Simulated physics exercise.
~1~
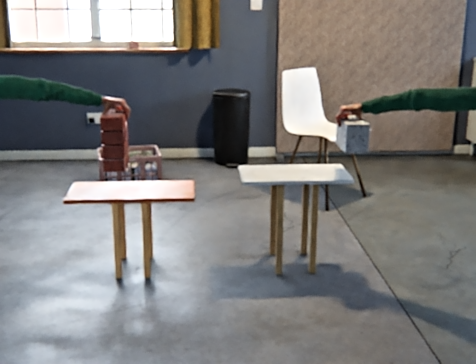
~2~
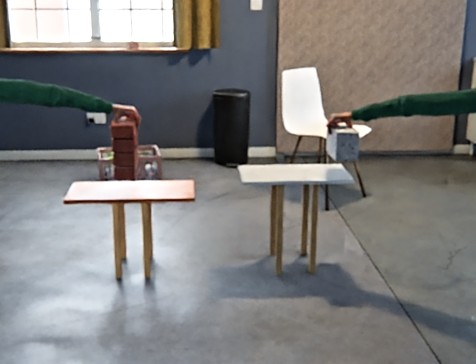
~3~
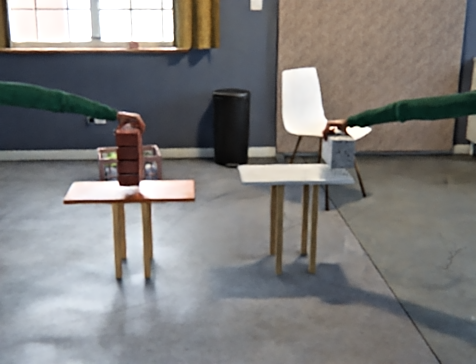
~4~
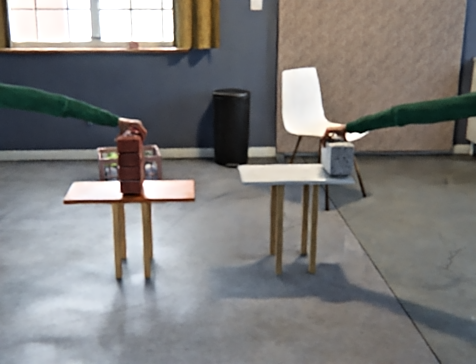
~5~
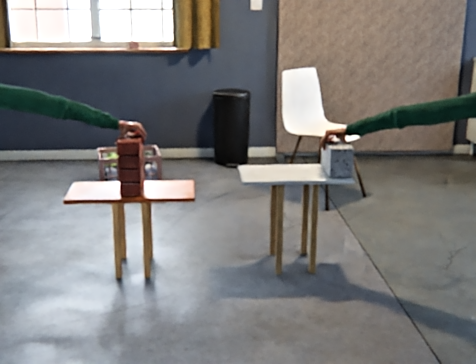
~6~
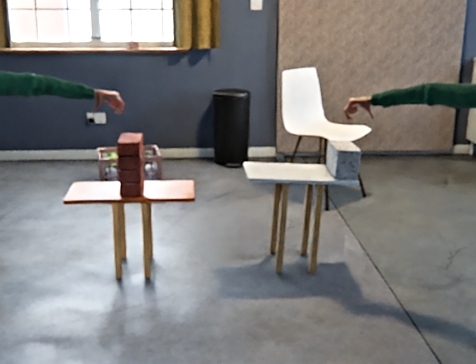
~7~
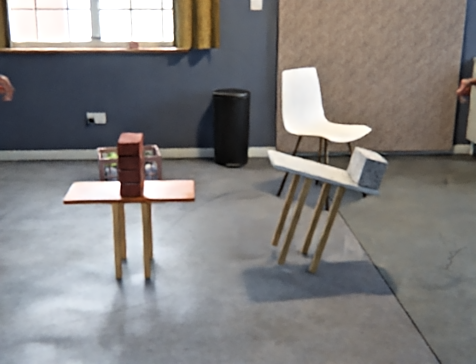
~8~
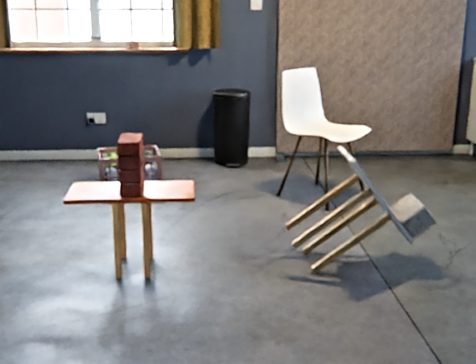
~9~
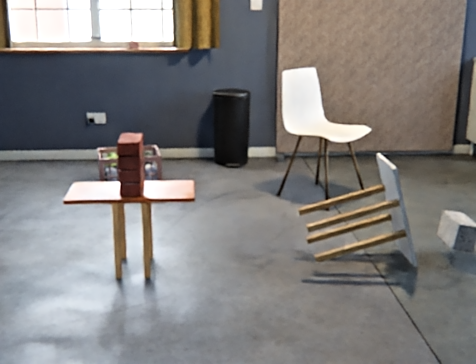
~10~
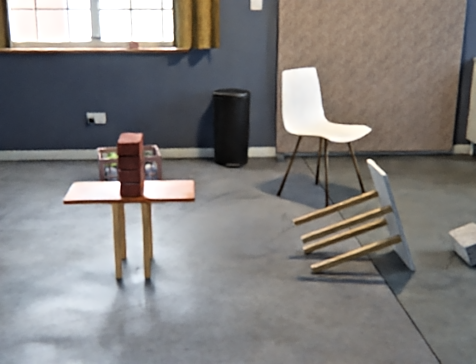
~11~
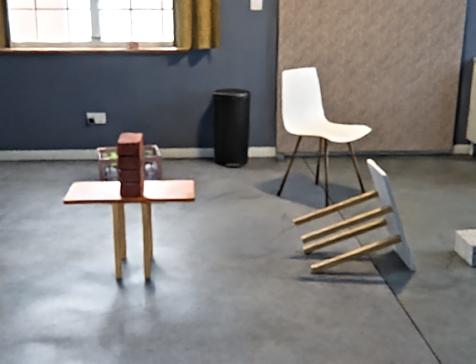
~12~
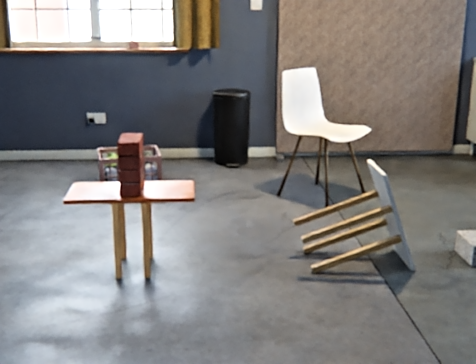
The white small table tips over rightward under a gray slab after the hands let go.
